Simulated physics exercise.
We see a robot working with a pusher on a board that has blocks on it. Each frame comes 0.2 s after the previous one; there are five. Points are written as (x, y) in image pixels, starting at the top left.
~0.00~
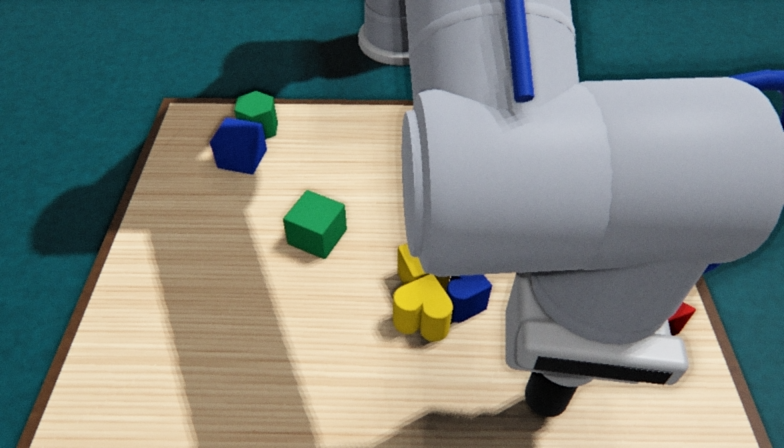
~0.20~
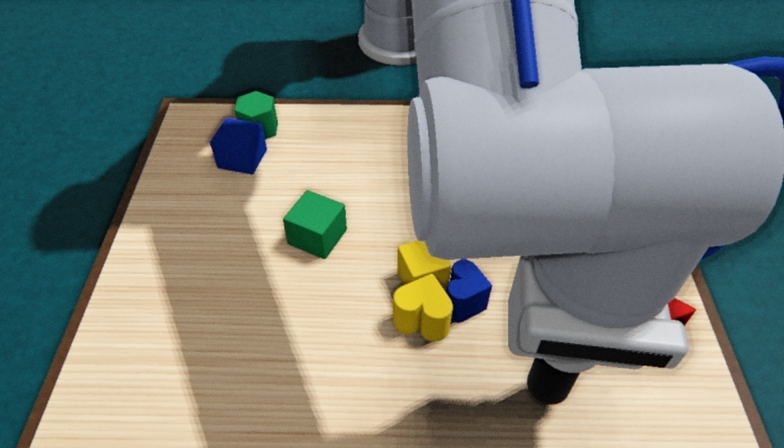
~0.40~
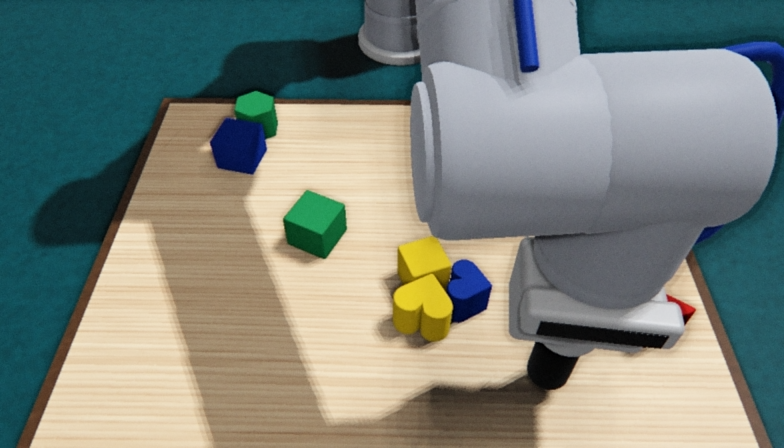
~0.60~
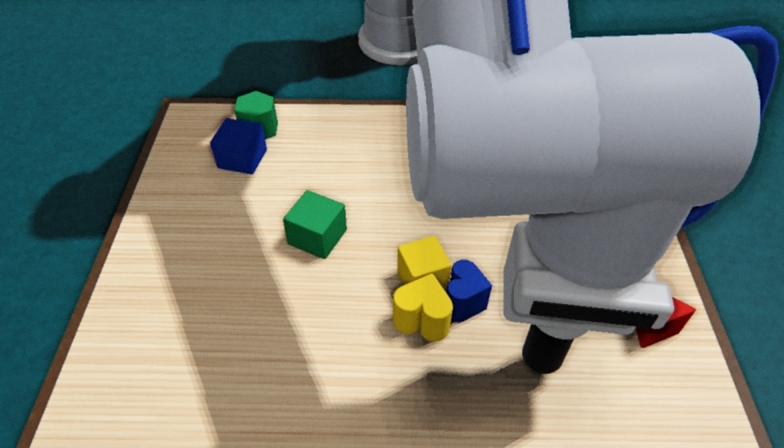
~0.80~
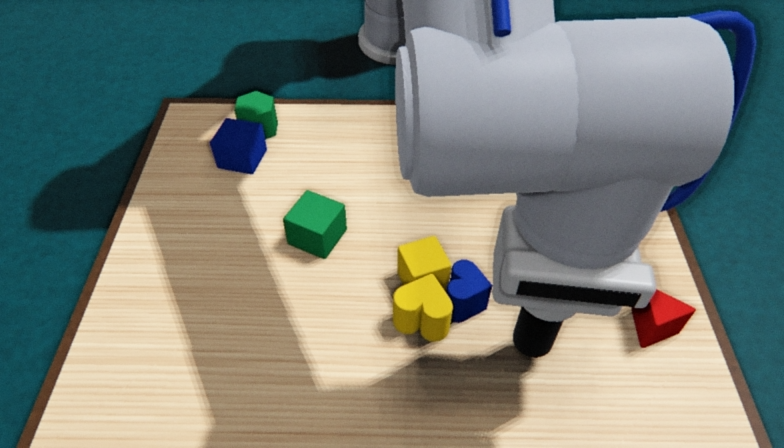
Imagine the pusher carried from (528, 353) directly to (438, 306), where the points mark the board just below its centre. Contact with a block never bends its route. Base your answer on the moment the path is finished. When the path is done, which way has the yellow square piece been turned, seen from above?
From above, it looks like the yellow square piece goes counterclockwise.
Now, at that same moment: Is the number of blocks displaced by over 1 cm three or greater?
The answer is yes.
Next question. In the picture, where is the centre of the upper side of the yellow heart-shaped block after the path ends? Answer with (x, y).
I think it will end close to (395, 289).
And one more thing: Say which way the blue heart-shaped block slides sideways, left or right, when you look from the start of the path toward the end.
Sideways shift: Right.
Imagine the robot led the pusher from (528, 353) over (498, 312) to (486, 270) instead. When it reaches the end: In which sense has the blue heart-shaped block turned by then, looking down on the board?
It turns counter-clockwise.
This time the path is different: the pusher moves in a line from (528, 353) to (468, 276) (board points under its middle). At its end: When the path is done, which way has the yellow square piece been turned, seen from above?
Direction: Clockwise.
What follows on the original path. Halfway along, pusher (483, 315); blue heart-shaped block (465, 276).
At the end, pusher (439, 292); yellow heart-shaped block (395, 289), turned 15° anticlockwise; yellow square piece (411, 238), turned 35° anticlockwise; blue heart-shaped block (451, 253), turned 50° clockwise.
